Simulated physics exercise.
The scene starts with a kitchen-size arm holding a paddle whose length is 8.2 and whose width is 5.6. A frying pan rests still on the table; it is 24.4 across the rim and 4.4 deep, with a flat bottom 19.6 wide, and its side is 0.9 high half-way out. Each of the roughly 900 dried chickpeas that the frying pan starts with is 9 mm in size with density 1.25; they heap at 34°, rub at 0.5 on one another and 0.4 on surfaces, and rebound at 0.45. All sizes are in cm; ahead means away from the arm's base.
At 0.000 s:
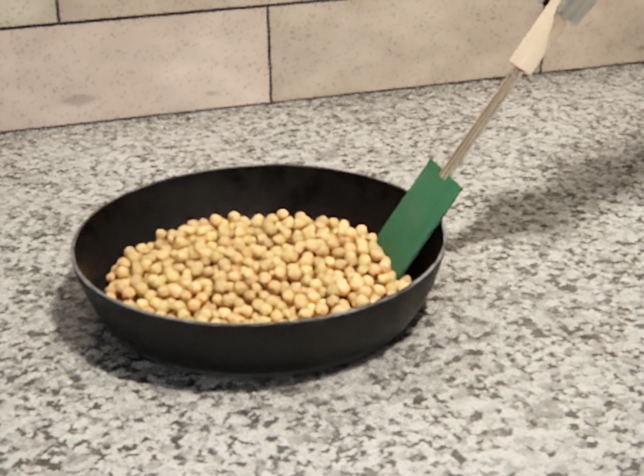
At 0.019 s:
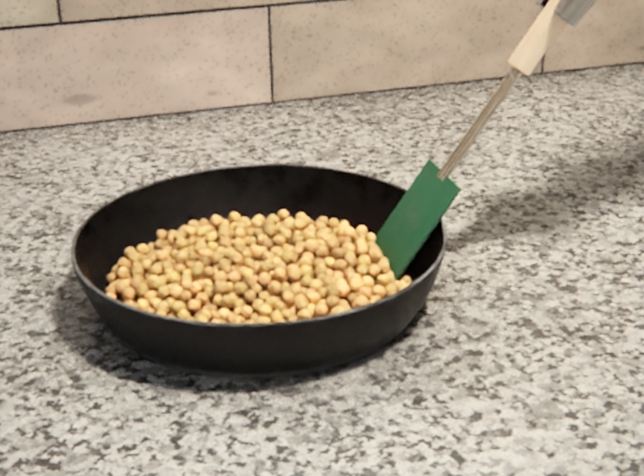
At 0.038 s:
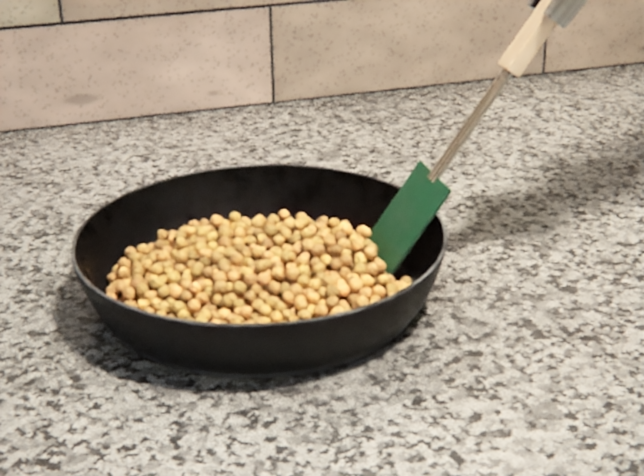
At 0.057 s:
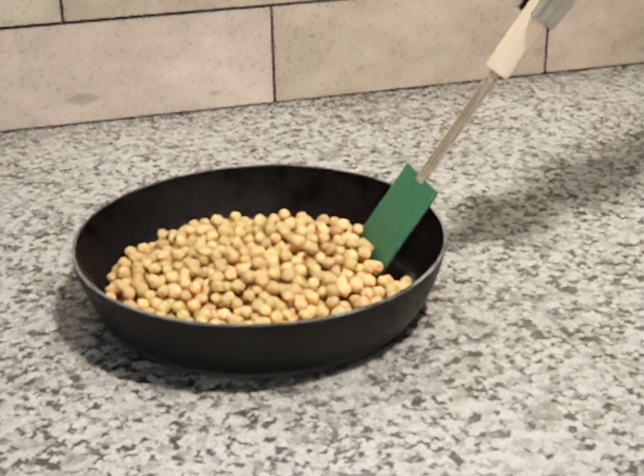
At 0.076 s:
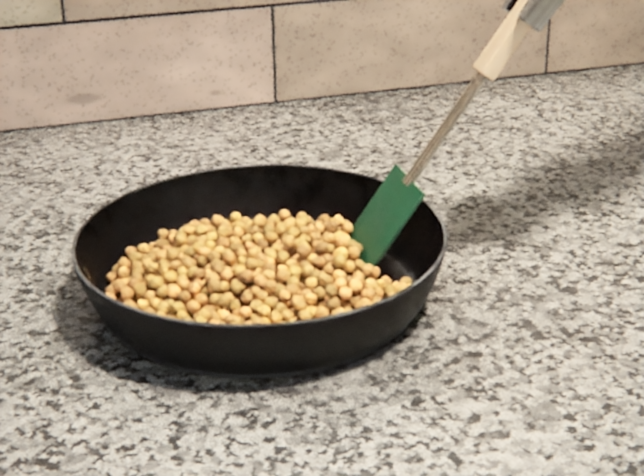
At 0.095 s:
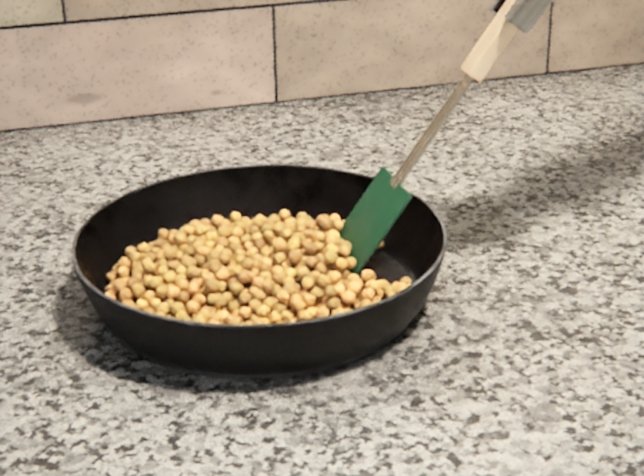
On a speckled counter, a green paddle slides left through chickpeas in a black pan.
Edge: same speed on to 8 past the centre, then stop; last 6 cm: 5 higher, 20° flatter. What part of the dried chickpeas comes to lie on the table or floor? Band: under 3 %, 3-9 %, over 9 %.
Under 3 %.
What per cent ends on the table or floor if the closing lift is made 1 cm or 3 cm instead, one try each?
Roughly 0 % and then 0 %.
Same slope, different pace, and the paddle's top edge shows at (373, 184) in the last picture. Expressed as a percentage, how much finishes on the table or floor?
Some 5 percent.
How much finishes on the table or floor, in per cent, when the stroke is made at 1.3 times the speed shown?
Near 5 in a hundred.
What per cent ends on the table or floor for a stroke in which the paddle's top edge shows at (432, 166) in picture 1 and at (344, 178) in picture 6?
5 %.
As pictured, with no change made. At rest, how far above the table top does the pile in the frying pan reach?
Height at rest: Roughly 5.0 cm.
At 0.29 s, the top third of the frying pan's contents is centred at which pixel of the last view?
Around (182, 275).
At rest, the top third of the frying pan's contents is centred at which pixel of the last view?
Somewhere near (162, 280) in the last picture.
After 0.19 s, sloping 54°, highest piece 4 above the table; 900 in the frying pan.
After 0.29 s, sloping 45°, highest piece 5 above the table; 900 in the frying pan.
After 0.54 s, sloping 34°, highest piece 5 above the table; 888 in the frying pan, 11 on the table or floor, 1 on the blade or in flight.
After 1.59 s, sloping 34°, highest piece 5 above the table; 888 in the frying pan, 12 on the table or floor.
In the end, 888 in the frying pan, 12 on the table or floor. That is 1 % on the table or floor.
